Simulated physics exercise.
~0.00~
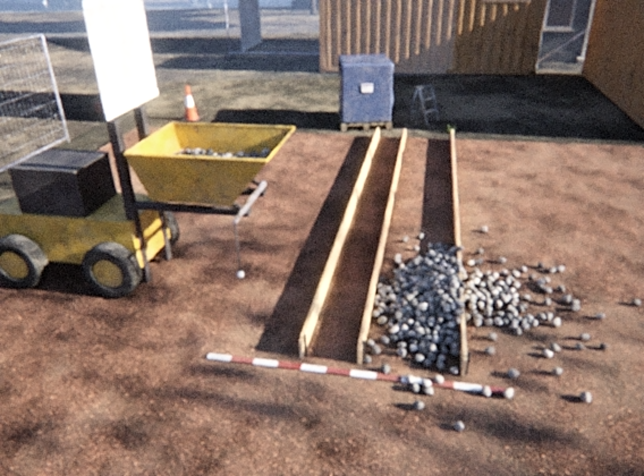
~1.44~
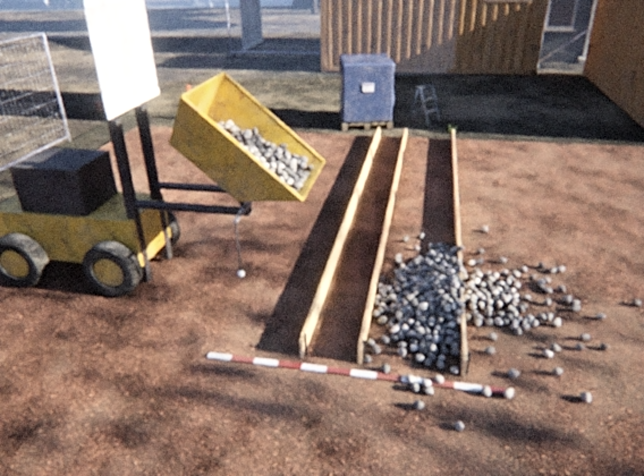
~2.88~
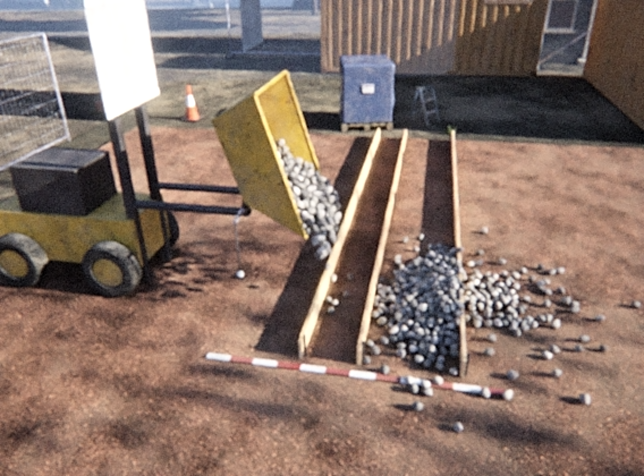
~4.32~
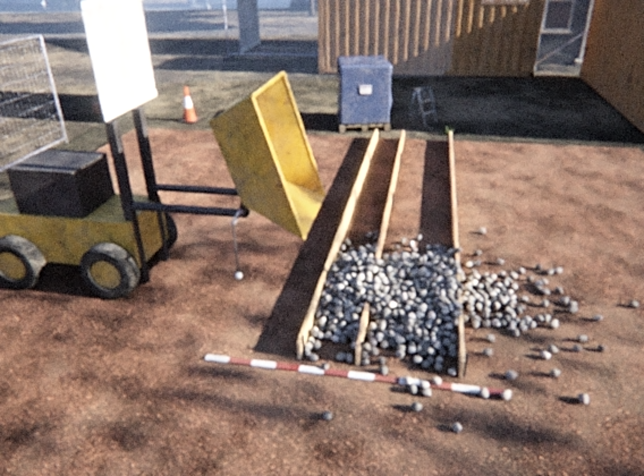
At first, a yellow skip of grey stones sits level on the arms of a yellow wheeled machine, left of three wooden boards, with an earlier heap lying loose in the far bay and spilling past the last board. The skip tips to the right, and the stones still lie inside it. It then tips more steeply, and the stones pour over its lip into the near bay and beyond the middle board. Finally the skip hangs steeply tilted and empty, while stones fill the front of both bays, burying part of the middle board.
